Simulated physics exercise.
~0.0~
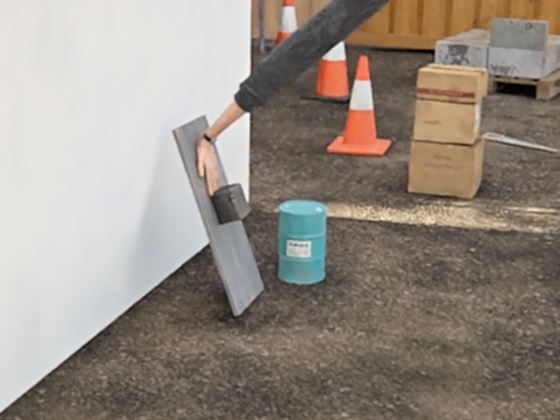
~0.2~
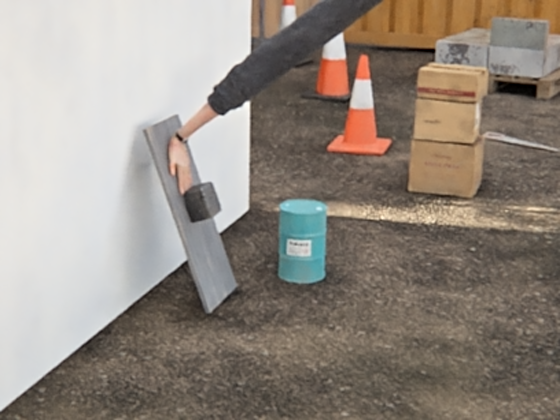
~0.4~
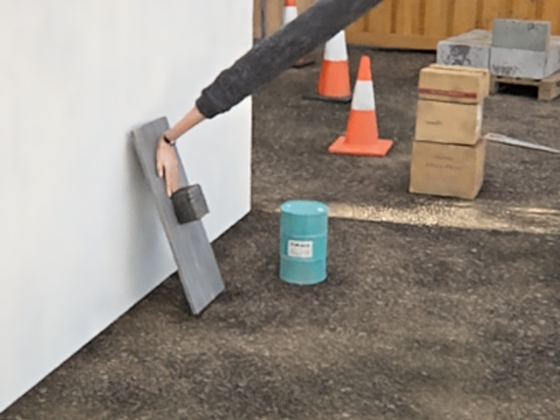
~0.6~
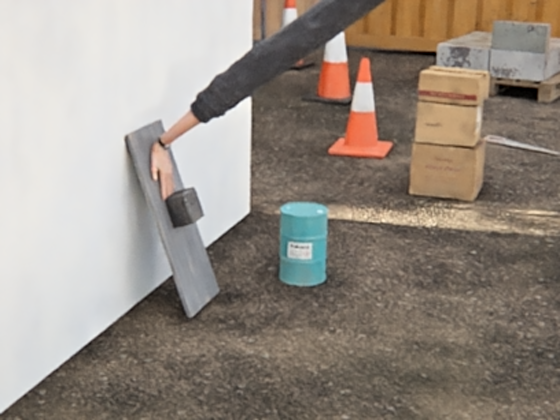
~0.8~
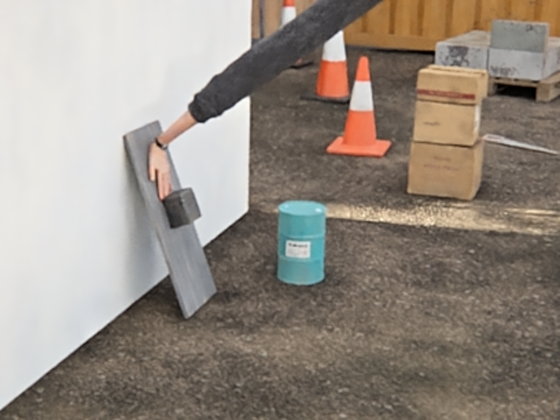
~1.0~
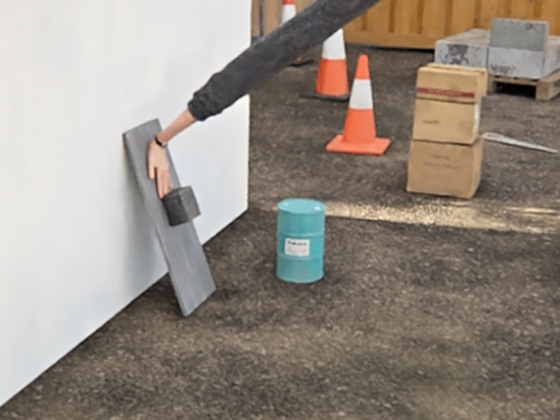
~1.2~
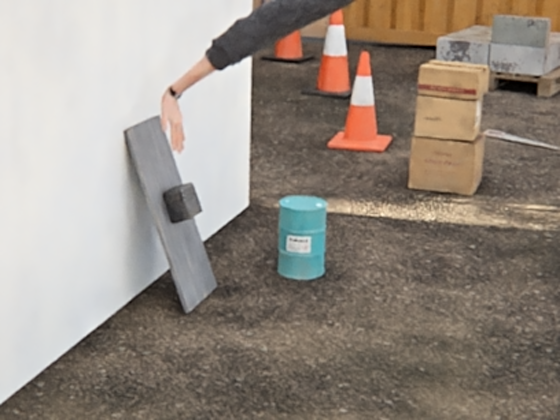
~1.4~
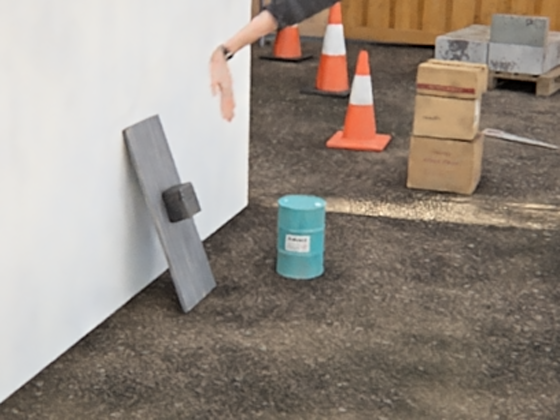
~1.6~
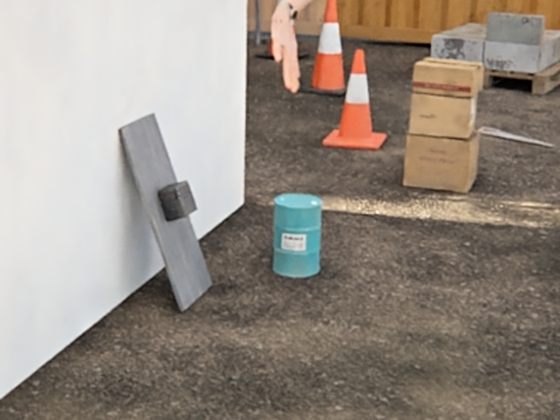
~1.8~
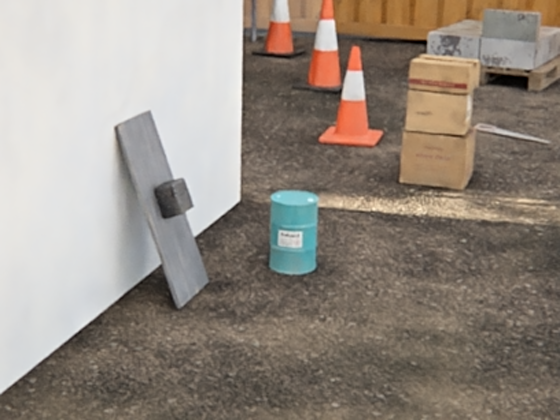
A grey board with a dark block on its face was tilted back against a white wall by someone's hand, which then let go and drew away, and the board stayed leaning there, with the turquoise canister still standing nearby.
